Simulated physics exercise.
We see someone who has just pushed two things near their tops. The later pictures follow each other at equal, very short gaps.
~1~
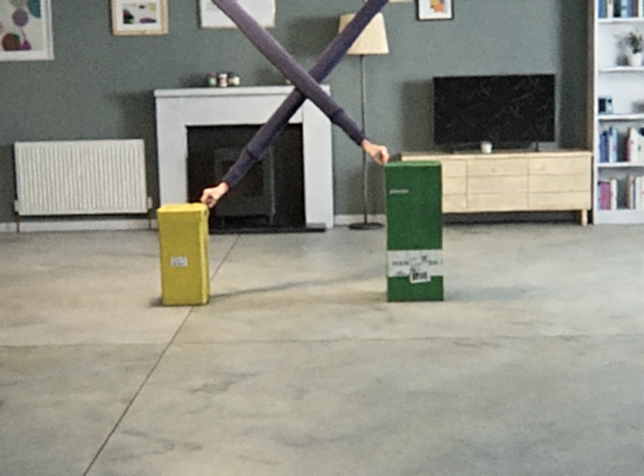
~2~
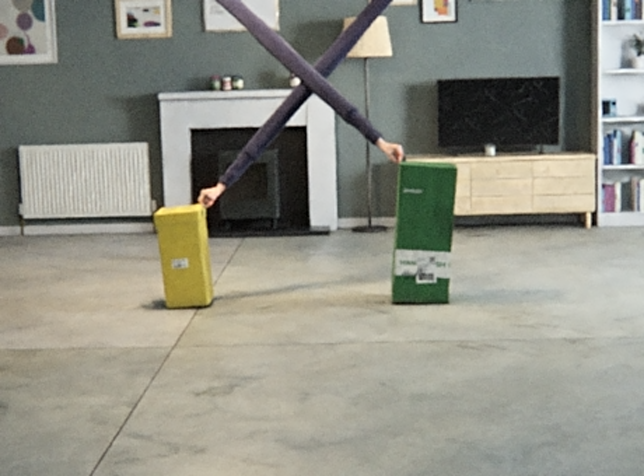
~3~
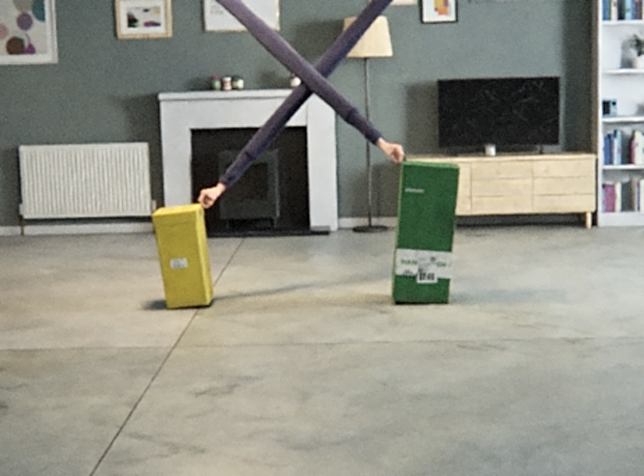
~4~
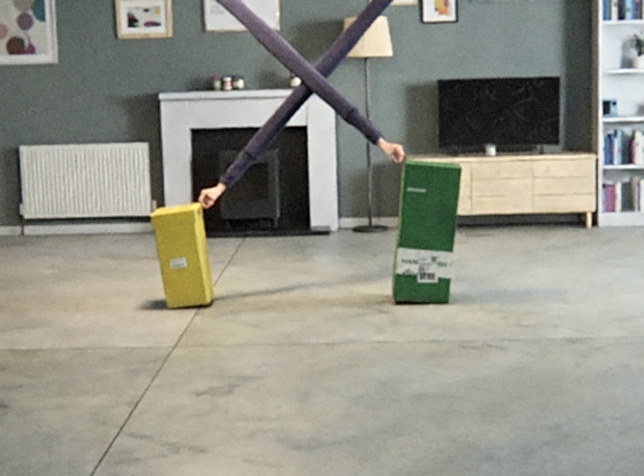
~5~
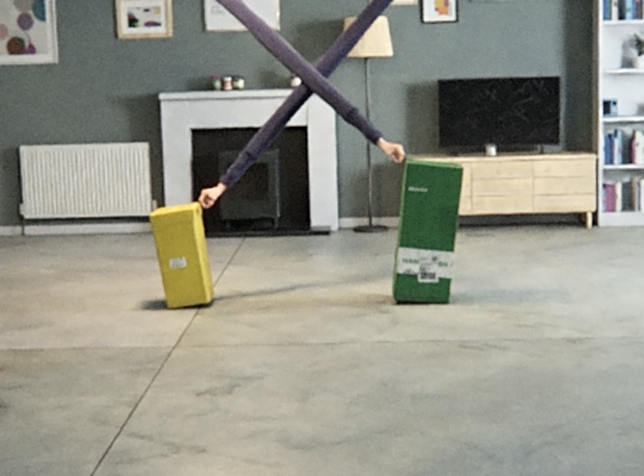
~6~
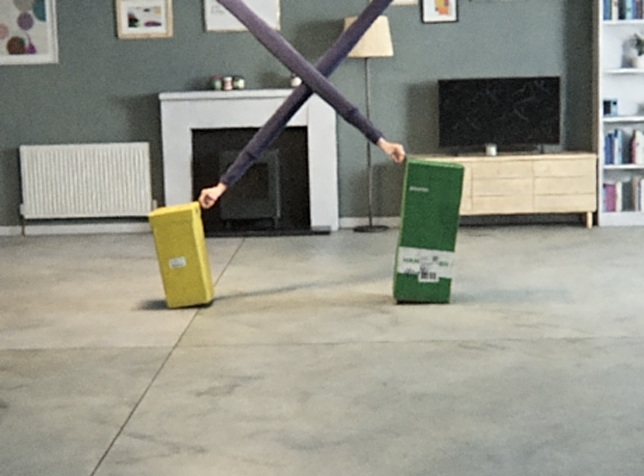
Crossed arms pushing the tops of a yellow box and a taller green box, both leaning slightly outward on a living room floor.
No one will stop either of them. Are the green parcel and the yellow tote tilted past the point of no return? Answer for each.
As it turns out, the green parcel returns to its base; the yellow tote returns to its base.
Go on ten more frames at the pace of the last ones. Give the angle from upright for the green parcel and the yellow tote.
It would show 6° and 6°.
Then, 0.24 s later than the last frame, green parcel 4° off upright near (423, 231); yellow tote 3° off upright near (187, 257).
Then, 0.42 s later than the last frame, green parcel 4° off upright near (414, 231); yellow tote 4° off upright near (193, 256).
Then, 0.66 s later than the last frame, green parcel upright near (421, 232); yellow tote upright near (190, 258).
When it is over, the green parcel settles on its feet, near (419, 233); the yellow tote settles on its feet, near (190, 258).
